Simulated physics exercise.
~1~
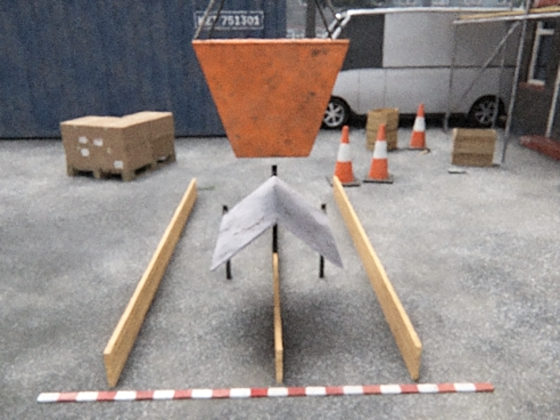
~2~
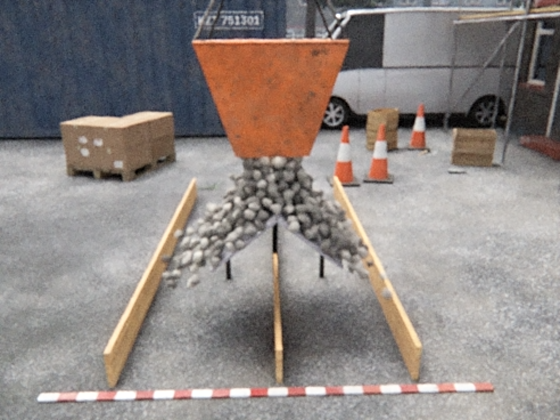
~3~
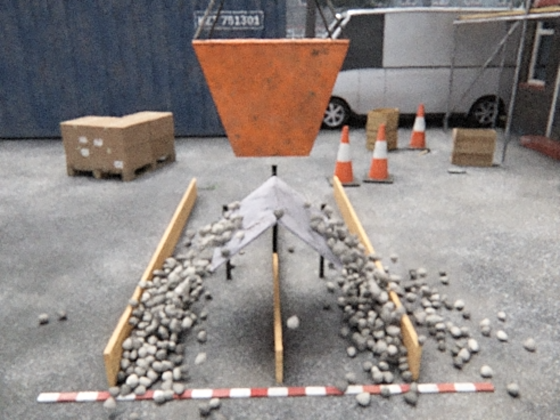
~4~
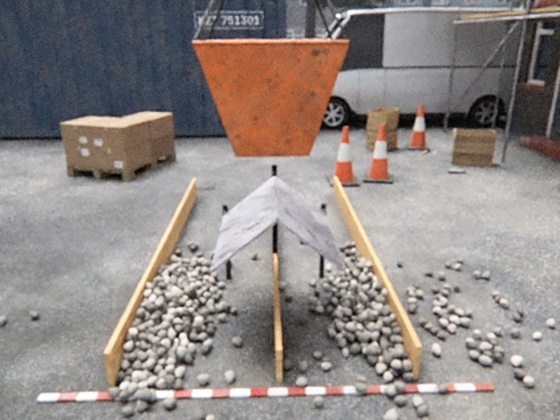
In a paved yard, with boxes, traffic cones and a parked van behind, an orange skip hangs above a fixed, peaked grey slide. Planks mark off two bays on the ground, with a red and white staff lying across the front. Round grey stones pour from the skip onto the peak and split to both sides. They tumble down between the planks, and some spill past the right plank. The slide clears as the last stones drop. The stones end heaped in both bays, more in the left, with a smaller scatter lying to the right.
